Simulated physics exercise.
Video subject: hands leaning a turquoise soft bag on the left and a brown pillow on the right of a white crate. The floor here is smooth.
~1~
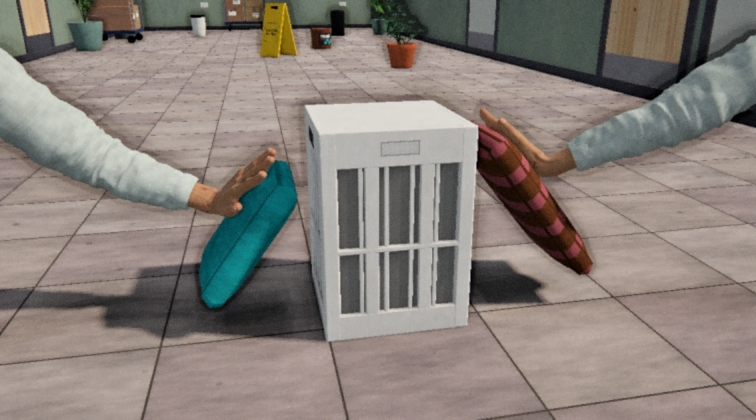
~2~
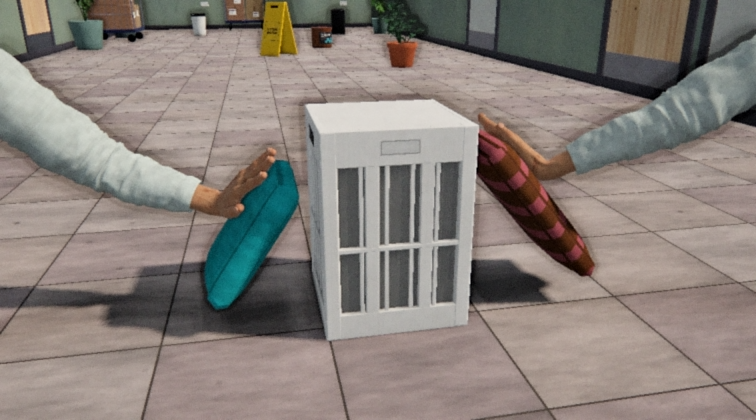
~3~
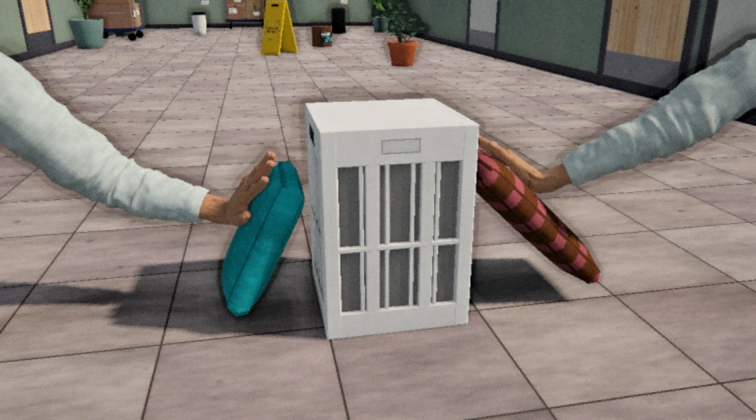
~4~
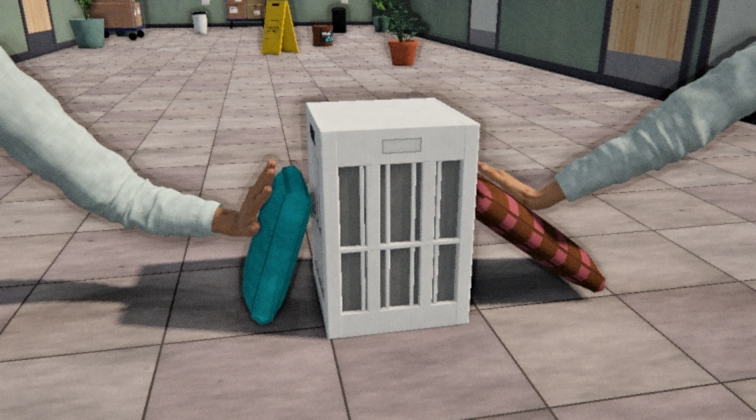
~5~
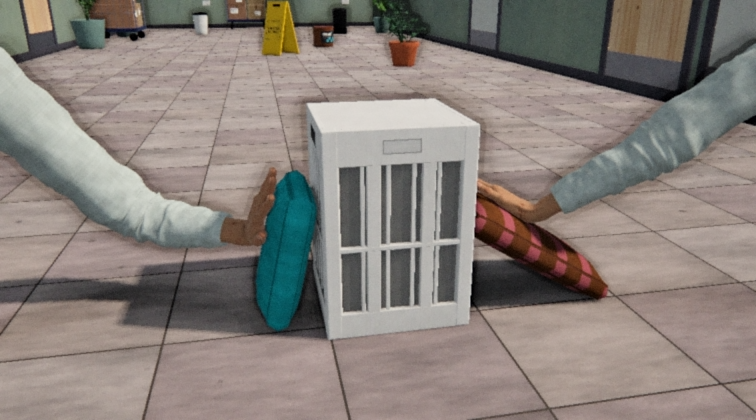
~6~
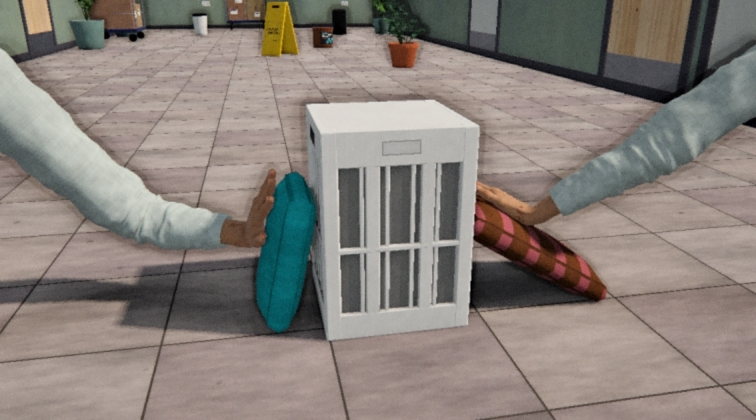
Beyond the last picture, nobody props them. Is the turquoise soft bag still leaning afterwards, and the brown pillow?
Afterwards the turquoise soft bag is still leaning, the brown pillow has slid down.
Then, 0.24 s on from there, soft bag propped as before near (286, 251); pillow slipping down near (527, 260).
Then, 0.38 s on from there, soft bag propped as before near (287, 250); pillow flat on the floor near (528, 267).
Then, 0.68 s on from there, soft bag propped as before near (287, 251); pillow flat on the floor near (525, 271).
In the end, soft bag propped as before near (287, 251); pillow flat on the floor near (525, 271). The turquoise soft bag keeps leaning and the brown pillow slumps to the floor.
